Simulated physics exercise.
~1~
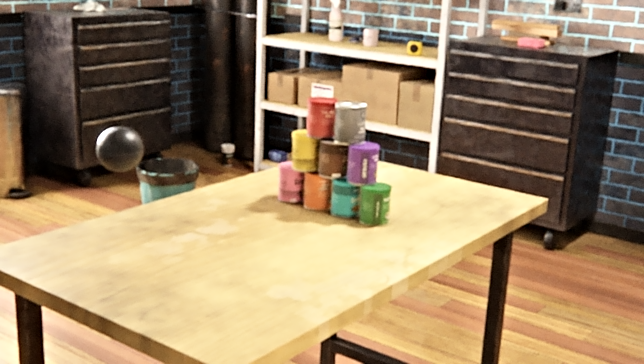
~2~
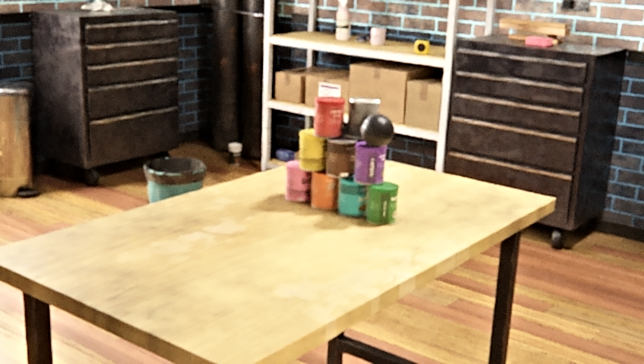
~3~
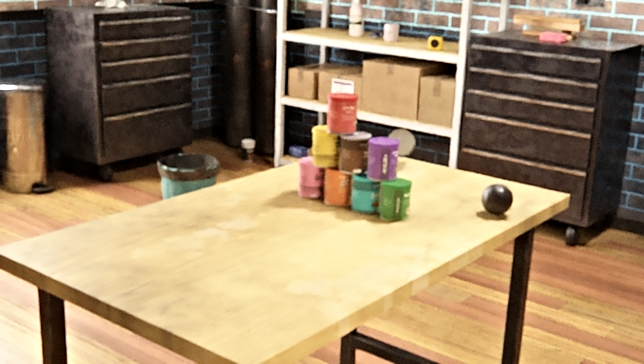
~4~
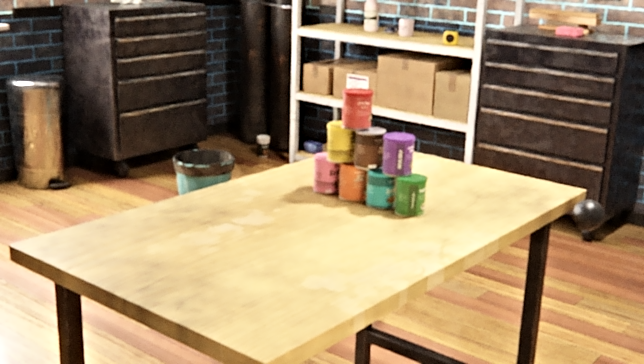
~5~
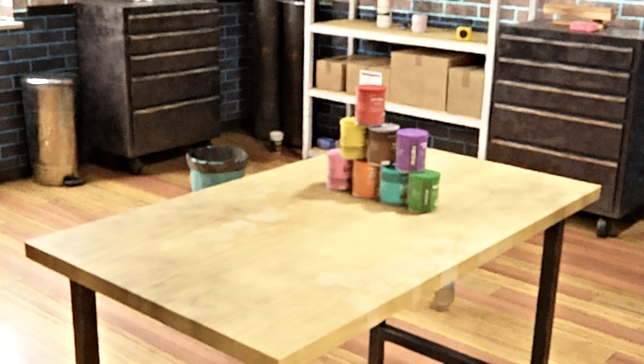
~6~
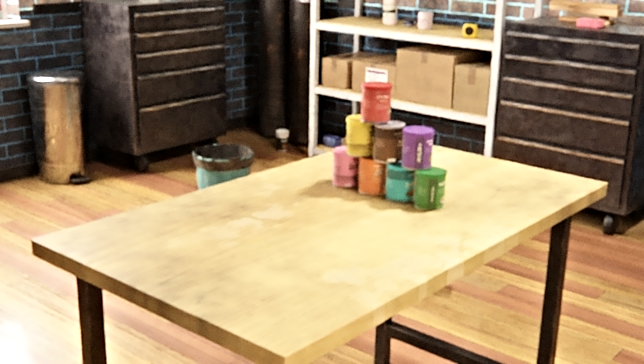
Black ball flying right into a stacked pile of coloured tins, knocking the grey one off the table, the rest staying stacked.
